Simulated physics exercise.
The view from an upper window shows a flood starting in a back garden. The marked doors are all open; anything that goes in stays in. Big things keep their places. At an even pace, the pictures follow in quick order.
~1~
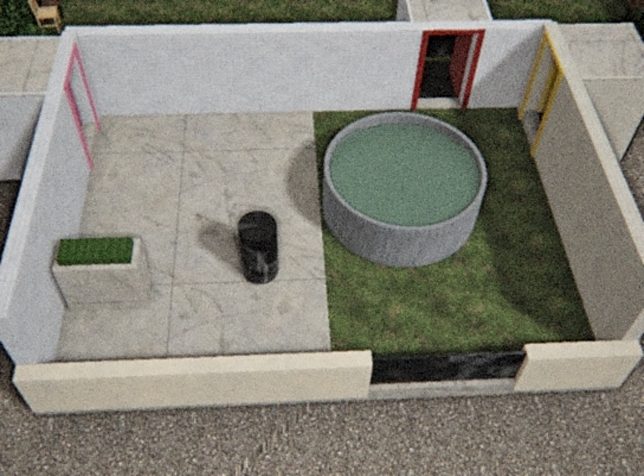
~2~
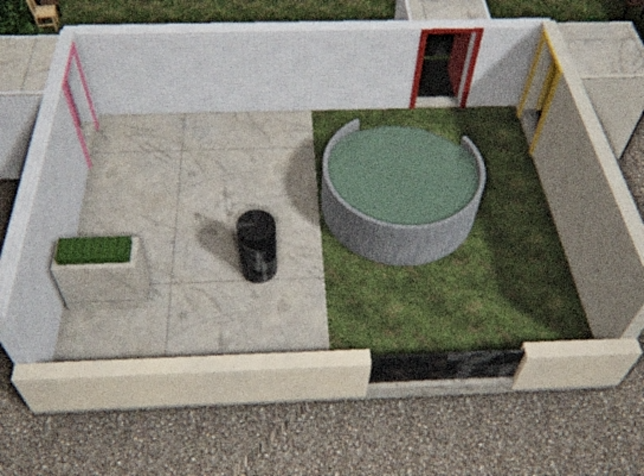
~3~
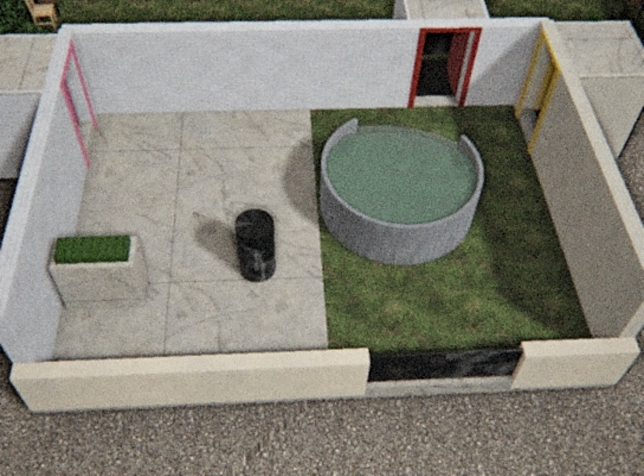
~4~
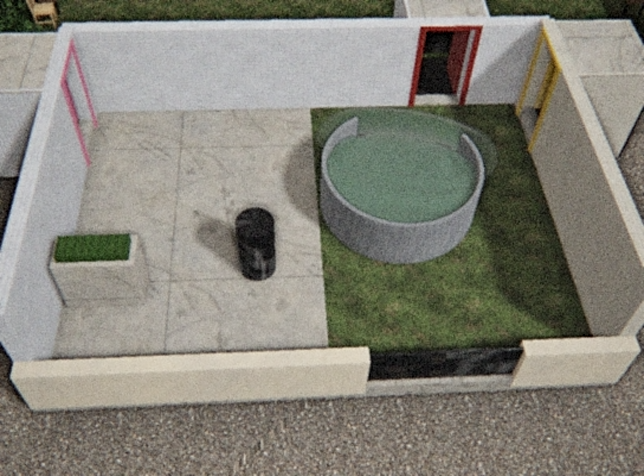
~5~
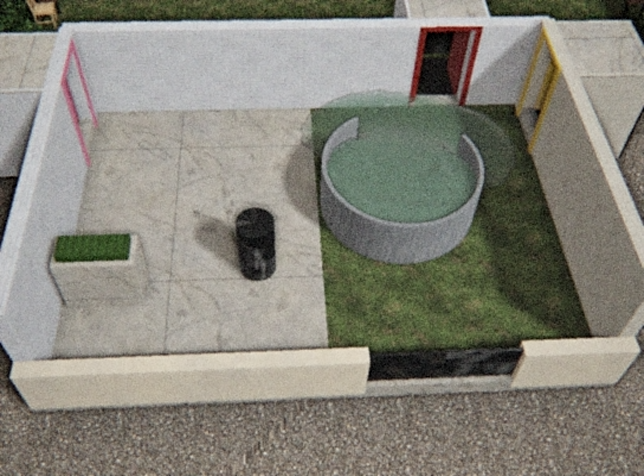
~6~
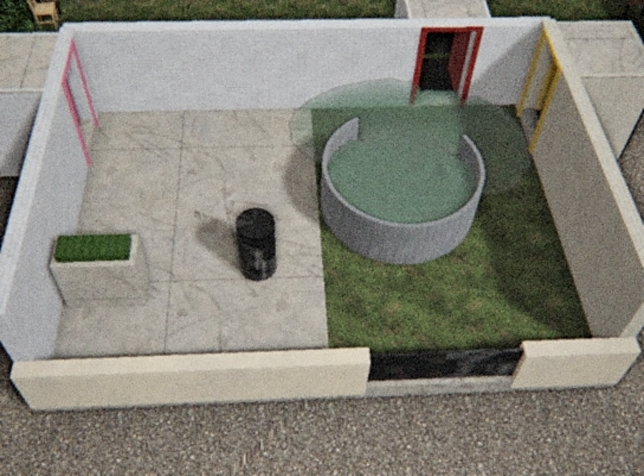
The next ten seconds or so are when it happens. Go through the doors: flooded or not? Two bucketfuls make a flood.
Yellow door: Flooded. Red door: Flooded. Pink door: Not flooded.
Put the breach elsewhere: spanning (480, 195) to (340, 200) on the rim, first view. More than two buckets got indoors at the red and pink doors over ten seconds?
In brief, the red door exceeds the mark and the pink door remains below.
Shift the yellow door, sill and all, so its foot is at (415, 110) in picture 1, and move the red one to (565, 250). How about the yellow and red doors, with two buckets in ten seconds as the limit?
Note: Yellow door breaks the limit; red door breaks the limit.
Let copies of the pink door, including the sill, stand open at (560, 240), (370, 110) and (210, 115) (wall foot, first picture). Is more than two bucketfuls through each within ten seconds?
First falls short, then tops the limit, then falls short.
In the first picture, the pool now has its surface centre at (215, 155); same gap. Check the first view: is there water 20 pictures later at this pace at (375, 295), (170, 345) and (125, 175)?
The three spots read left dry, left dry, swamped.
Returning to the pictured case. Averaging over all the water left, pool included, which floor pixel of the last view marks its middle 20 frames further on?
I'd say around (376, 171).
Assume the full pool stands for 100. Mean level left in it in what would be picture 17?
That would be roughly 38 per cent.
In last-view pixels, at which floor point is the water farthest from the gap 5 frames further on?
I'd put it around (193, 111).
A moment on, water covers 20 % of the floor; the yellow door under two buckets in, the red door far over two buckets in, the pink door not reached.
Next, water covers 35 % of the floor; the yellow door over two buckets in, the red door far over two buckets in, the pink door not reached.
Then, water covers 65 % of the floor; the yellow door far over two buckets in, the red door far over two buckets in, the pink door wet at the sill, nothing in.
Later, water covers 85 % of the floor; the yellow door far over two buckets in, the red door far over two buckets in, the pink door wet at the sill, nothing in.
In the end, water covers 100 % of the floor; the yellow door far over two buckets in, the red door far over two buckets in, the pink door wet at the sill, nothing in.
